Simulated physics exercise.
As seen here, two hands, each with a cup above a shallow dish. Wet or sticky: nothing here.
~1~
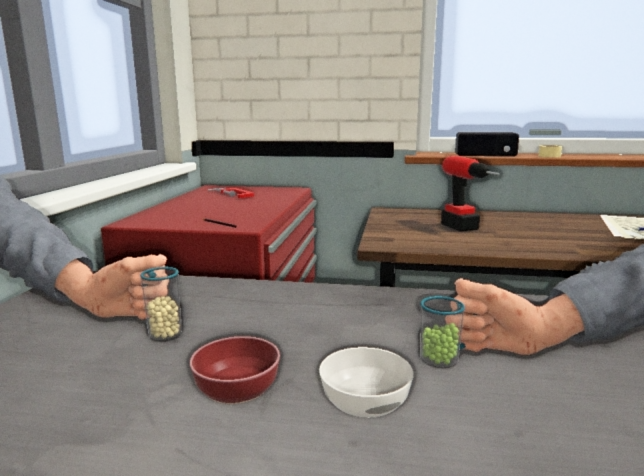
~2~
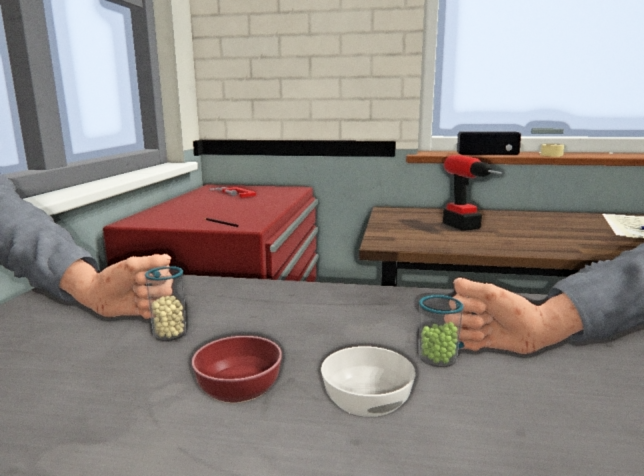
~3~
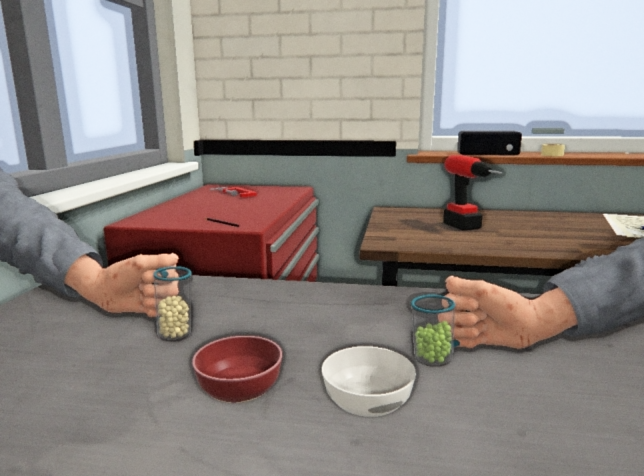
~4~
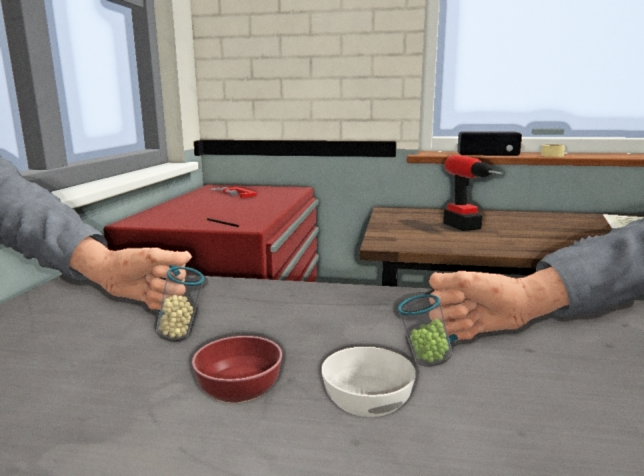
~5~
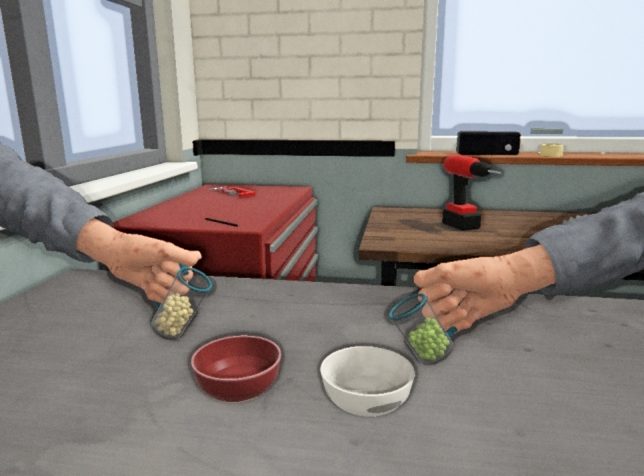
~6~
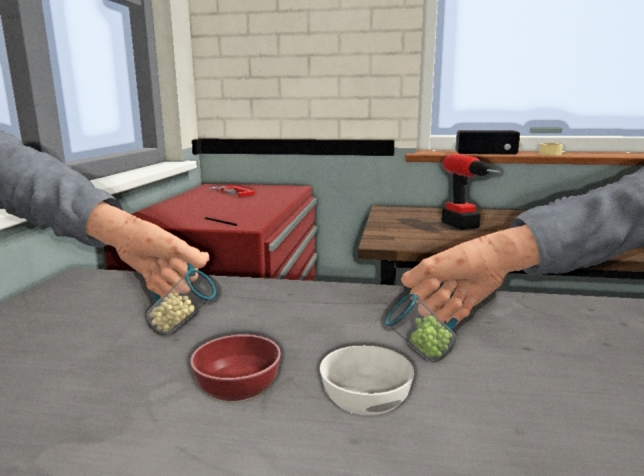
Two hands tilting small cups of pale beans and green peas steeply inward beside a red bowl and a white bowl.
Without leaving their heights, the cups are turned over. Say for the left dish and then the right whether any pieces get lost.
One by one: Left dish gets everything. Right dish gets everything.
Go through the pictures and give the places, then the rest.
In the first picture, left dish (220, 384), empty; left cup (162, 304), holding soya beans, just above its dish; right dish (362, 400), empty; right cup (441, 332), holding dried peas, just above its dish.
In the second picture, left cup (167, 304), upright; right cup (439, 331), upright.
In the third picture, left cup (173, 304), tipped 4°; right cup (433, 331), tipped 4°.
In the fourth picture, left cup (179, 305), tipped 17°; right cup (426, 331), tipped 17°.
In the fifth picture, left cup (181, 304), tipped 33°; right cup (422, 330), tipped 33°.
In the sixth picture, left dish (221, 382); left cup (180, 304), tipped 48°; right dish (363, 398); right cup (422, 329), tipped 48°.
Then, 0.30 s later than the last frame, left, every one still in the cup; right, every one still in the cup.
Then, 0.62 s later than the last frame, left, every one still in the cup; right, almost all still in the cup, just a few in the air.
Then, 0.99 s later than the last frame, left, about a tenth still in the cup, the larger part in the dish, about a tenth in the air; right, just a few still in the cup, almost all in the dish, just a few in the air.
When it is over, left, every one in the dish, not one outside the dish; right, every one in the dish, not one outside the dish.
